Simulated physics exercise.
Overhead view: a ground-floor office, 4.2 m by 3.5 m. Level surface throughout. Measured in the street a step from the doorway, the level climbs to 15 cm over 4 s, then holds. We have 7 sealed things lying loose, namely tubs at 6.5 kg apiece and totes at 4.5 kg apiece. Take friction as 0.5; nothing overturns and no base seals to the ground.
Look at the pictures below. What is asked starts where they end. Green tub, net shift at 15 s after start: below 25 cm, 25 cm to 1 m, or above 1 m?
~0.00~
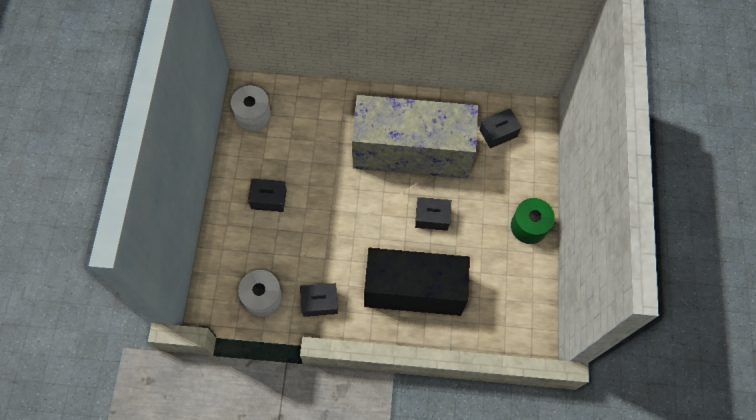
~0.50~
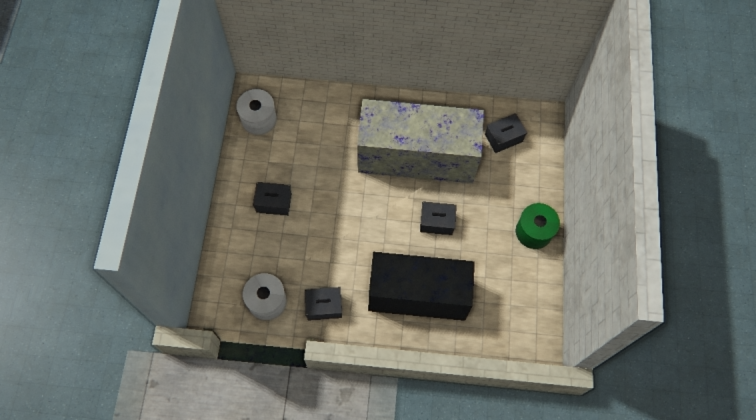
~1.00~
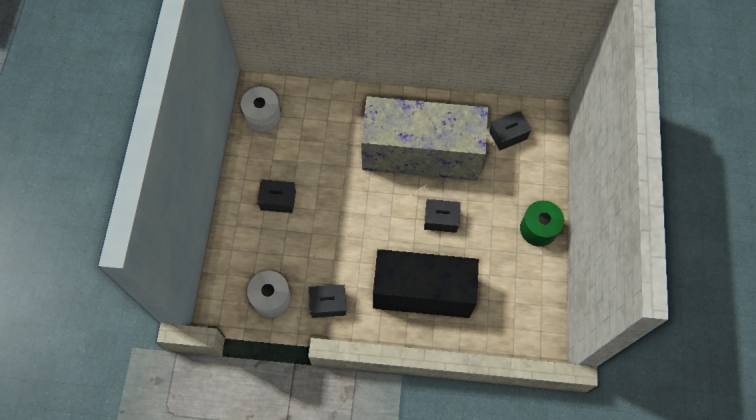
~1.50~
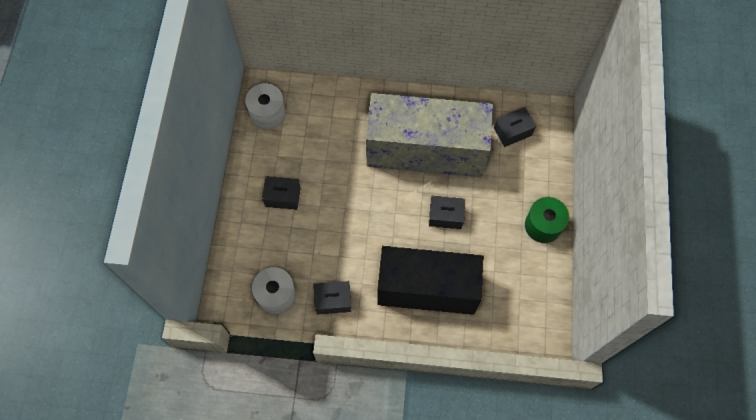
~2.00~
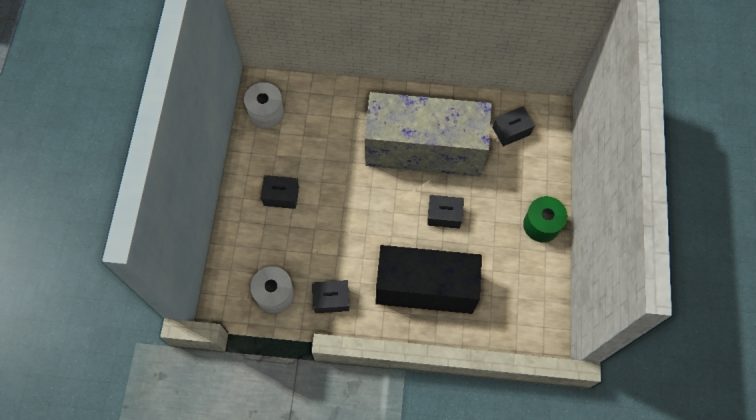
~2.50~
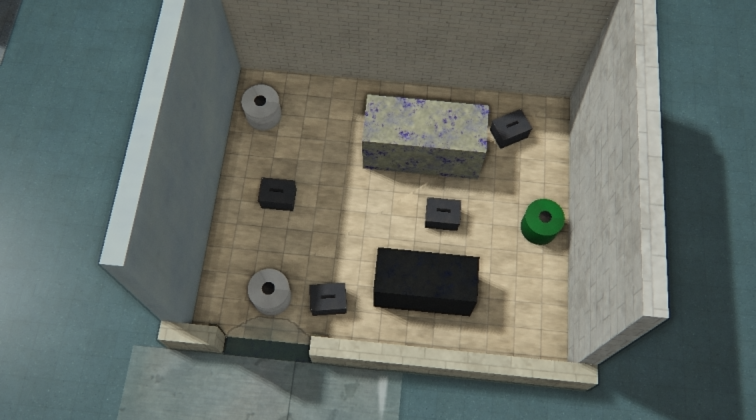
The move is big.
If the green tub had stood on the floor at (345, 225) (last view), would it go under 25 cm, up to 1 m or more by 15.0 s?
Well, it gets shoved far.
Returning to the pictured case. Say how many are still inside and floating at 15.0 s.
Total: 7.
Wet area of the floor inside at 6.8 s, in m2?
The covered patch comes to about 8.5 m2.
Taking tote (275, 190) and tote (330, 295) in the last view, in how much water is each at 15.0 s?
Depths: Near 7 cm, then near 4 cm.
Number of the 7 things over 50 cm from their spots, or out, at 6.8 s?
Result: 2.
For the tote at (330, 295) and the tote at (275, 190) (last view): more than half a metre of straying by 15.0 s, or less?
Well, one by one it's not bigger, then bigger.
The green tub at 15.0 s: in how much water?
Close to 9 centimetres.
After 3.5 s the green tub is near (545, 217), 0.0 m from its start, aground; 0 afloat.
After 6.8 s the green tub is near (545, 217), 0.0 m from its start, aground; 2 afloat.
After 11.0 s the green tub is near (545, 217), 0.0 m from its start, aground; 4 afloat.
After 15.0 s the green tub is near (548, 339), 1.4 m from its start, afloat; 7 afloat.
